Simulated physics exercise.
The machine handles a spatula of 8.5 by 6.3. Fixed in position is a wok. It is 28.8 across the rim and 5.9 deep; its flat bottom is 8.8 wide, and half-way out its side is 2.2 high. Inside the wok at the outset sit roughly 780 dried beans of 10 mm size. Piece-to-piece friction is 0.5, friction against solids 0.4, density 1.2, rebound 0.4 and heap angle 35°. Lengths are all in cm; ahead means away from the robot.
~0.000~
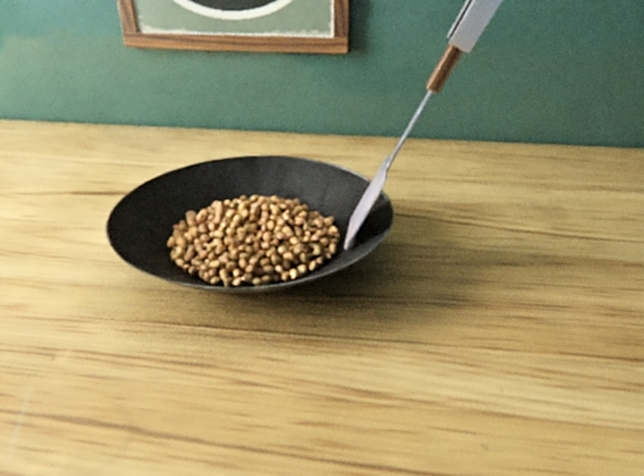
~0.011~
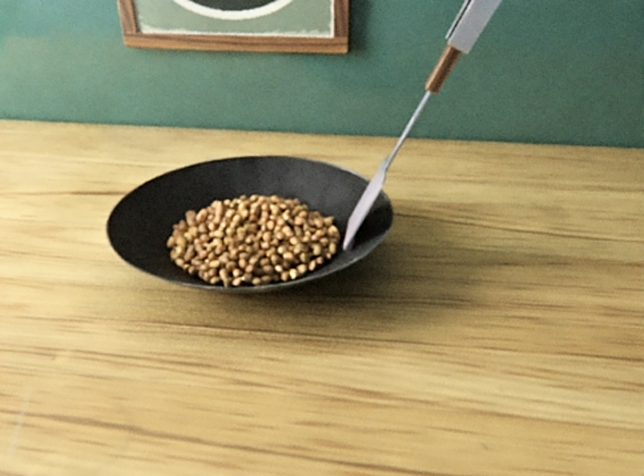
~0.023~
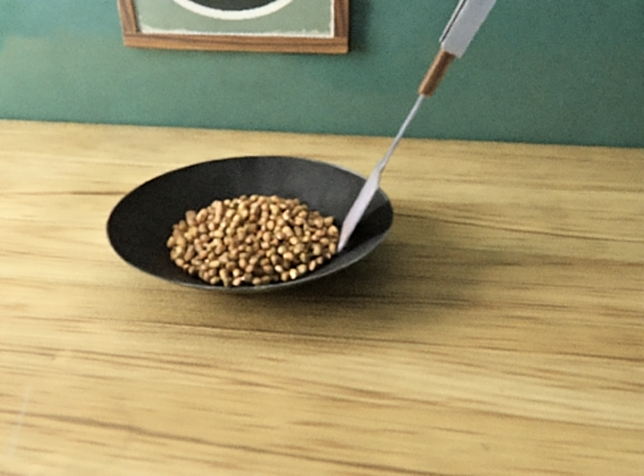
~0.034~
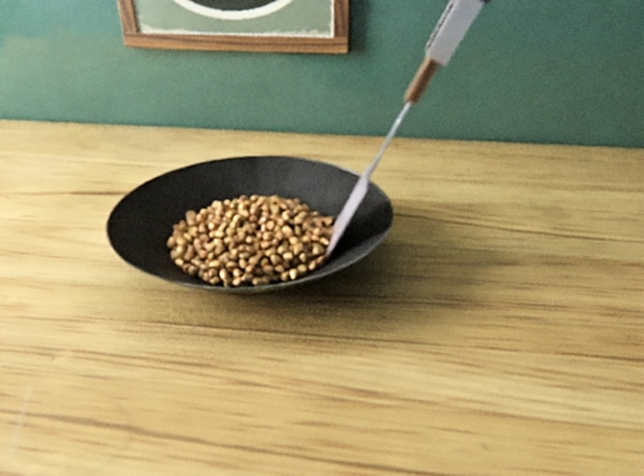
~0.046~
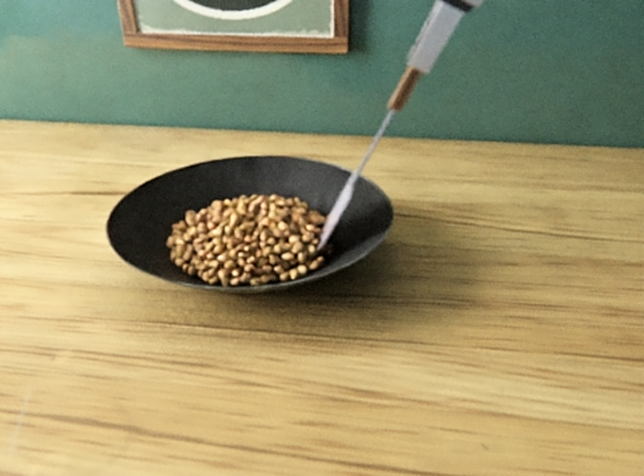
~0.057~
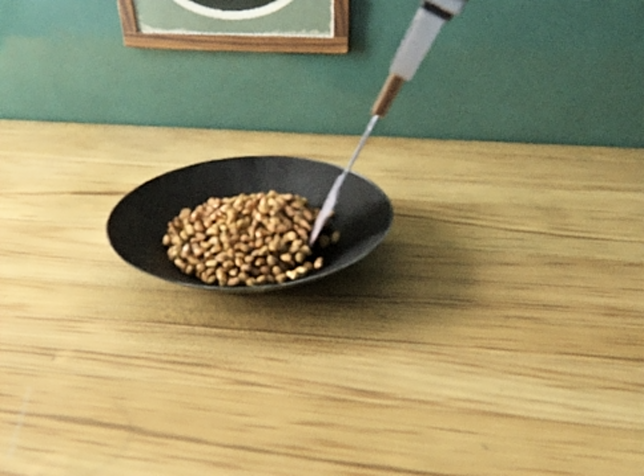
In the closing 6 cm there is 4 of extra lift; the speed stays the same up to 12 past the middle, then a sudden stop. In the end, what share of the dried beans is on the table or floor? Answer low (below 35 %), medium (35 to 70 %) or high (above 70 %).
Medium.
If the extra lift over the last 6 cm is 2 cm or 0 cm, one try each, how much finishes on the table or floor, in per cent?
I'd put it near 45 in a hundred, then near 45 in a hundred.
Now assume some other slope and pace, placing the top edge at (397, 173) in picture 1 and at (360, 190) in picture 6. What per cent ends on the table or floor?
Near 40 in a hundred.
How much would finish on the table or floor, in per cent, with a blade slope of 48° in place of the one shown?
Around 40 in a hundred.
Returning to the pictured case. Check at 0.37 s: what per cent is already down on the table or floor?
20 %.
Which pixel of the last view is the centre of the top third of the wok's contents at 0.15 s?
The middle sits at approx. (172, 201).
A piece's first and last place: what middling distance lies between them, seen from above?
Level distance of around 7 cm.
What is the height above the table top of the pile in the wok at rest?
About 5.5 cm above the table.
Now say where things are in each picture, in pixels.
In the first picture, spatula top edge at (387, 167), sloping 65°; upper third of the load around (254, 230), from x 175 to 335, top at y 200; 781 in the wok.
In the second picture, spatula top edge at (386, 168), sloping 65°; upper third of the load around (254, 230), from x 175 to 335, top at y 200.
In the third picture, spatula top edge at (380, 171), sloping 65°; upper third of the load around (254, 230), from x 175 to 335, top at y 200.
In the fourth picture, spatula top edge at (368, 177), sloping 65°; upper third of the load around (254, 229), from x 175 to 330, top at y 200.
In the fifth picture, spatula top edge at (353, 183), sloping 65°; upper third of the load around (254, 227), from x 175 to 330, top at y 200.
In the sixth picture, spatula top edge at (338, 188), sloping 65°; upper third of the load around (251, 224), from x 170 to 335, top at y 195; 781 in the wok.
By 0.10 s, sloping 65°, highest piece 10 above the table; 781 in the wok.
By 0.15 s, sloping 65°, highest piece 12 above the table; 776 in the wok, 5 on the blade or in flight.
By 0.37 s, sloping 65°, highest piece 19 above the table; 437 in the wok, 156 on the table or floor, 188 on the blade or in flight.
By 1.42 s, sloping 65°, highest piece 7 above the table; 437 in the wok, 344 on the table or floor.
Final count, 437 in the wok, 344 on the table or floor. That is 44 % on the table or floor.
